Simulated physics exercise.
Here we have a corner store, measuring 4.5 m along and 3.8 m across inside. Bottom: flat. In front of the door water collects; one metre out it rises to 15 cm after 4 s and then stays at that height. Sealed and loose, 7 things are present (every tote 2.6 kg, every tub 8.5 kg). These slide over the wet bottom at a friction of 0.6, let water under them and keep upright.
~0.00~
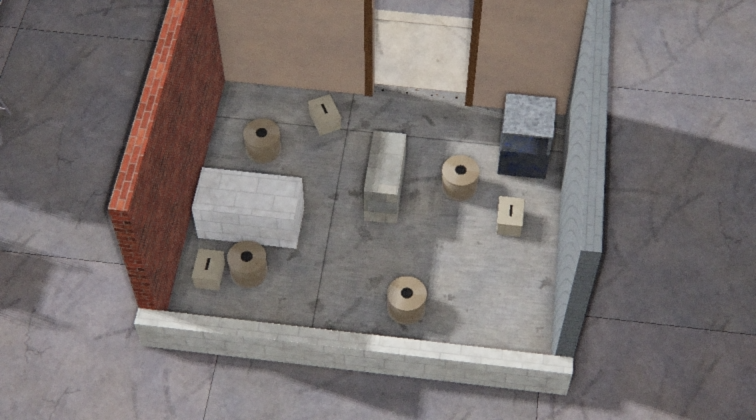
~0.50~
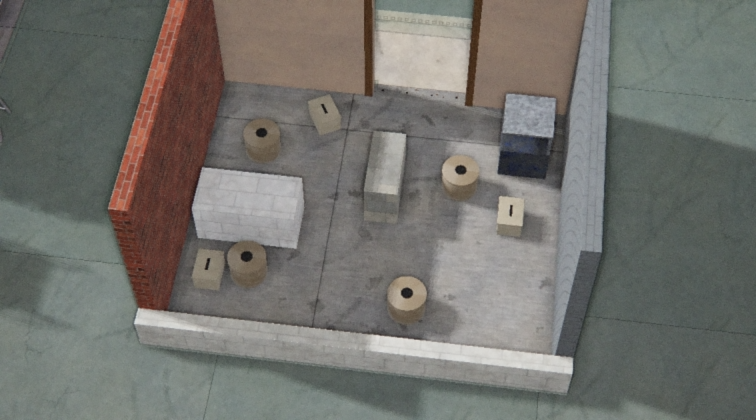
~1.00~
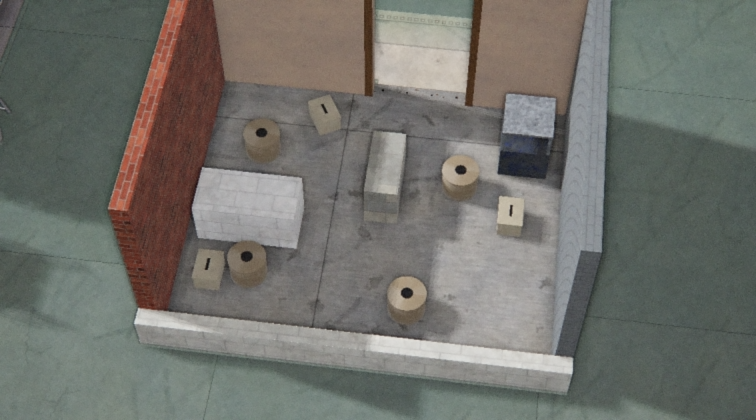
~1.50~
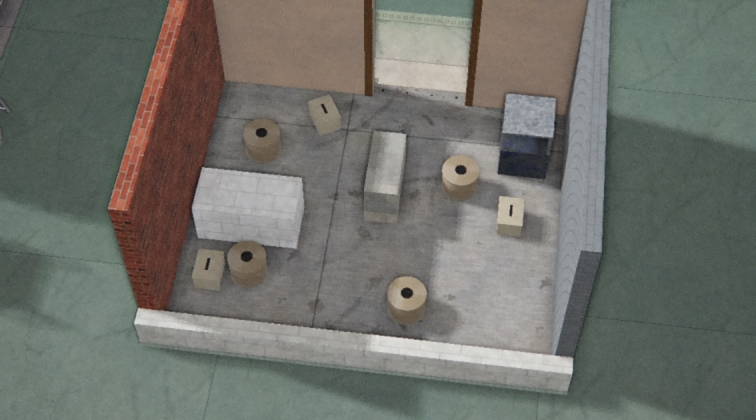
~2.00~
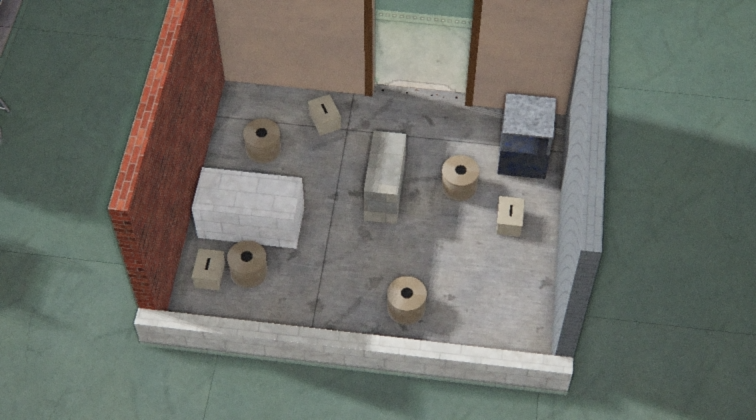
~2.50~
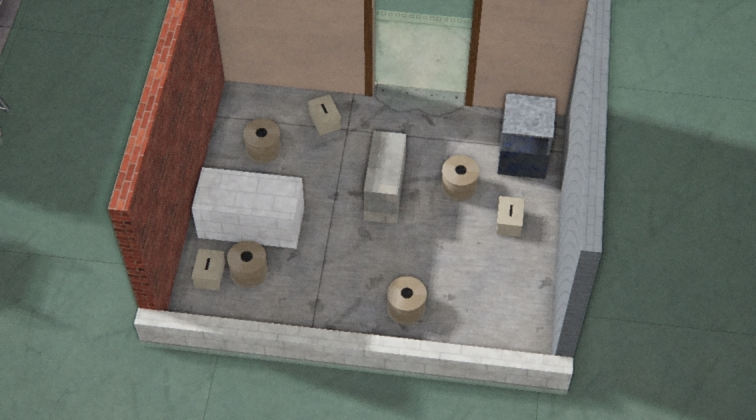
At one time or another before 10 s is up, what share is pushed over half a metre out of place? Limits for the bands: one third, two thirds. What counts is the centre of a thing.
It falls in the low range.
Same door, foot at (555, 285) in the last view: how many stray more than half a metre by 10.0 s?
The answer would then be 2.
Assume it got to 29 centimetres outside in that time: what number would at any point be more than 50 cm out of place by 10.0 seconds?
That would give 6.
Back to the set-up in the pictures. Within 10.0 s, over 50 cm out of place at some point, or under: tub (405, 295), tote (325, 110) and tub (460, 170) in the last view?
So that's inside it for the first, inside it for the second and beyond it for the last.
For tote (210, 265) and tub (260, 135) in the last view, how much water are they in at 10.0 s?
2 and 4 cm.
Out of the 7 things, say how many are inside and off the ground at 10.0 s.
It comes to 3.
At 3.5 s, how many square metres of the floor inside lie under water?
About 1.5 m2.
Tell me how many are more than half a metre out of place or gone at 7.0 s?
I make it 2.
After 3.5 s 0 of 7 are over 50 cm from their spots; 0 afloat.
After 4.5 s 0 of 7 are over 50 cm from their spots; 0 afloat.
After 7.0 s 2 of 7 are over 50 cm from their spots; 0 afloat.
After 10.0 s 2 of 7 are over 50 cm from their spots, and 2 have been at some point; 3 afloat.
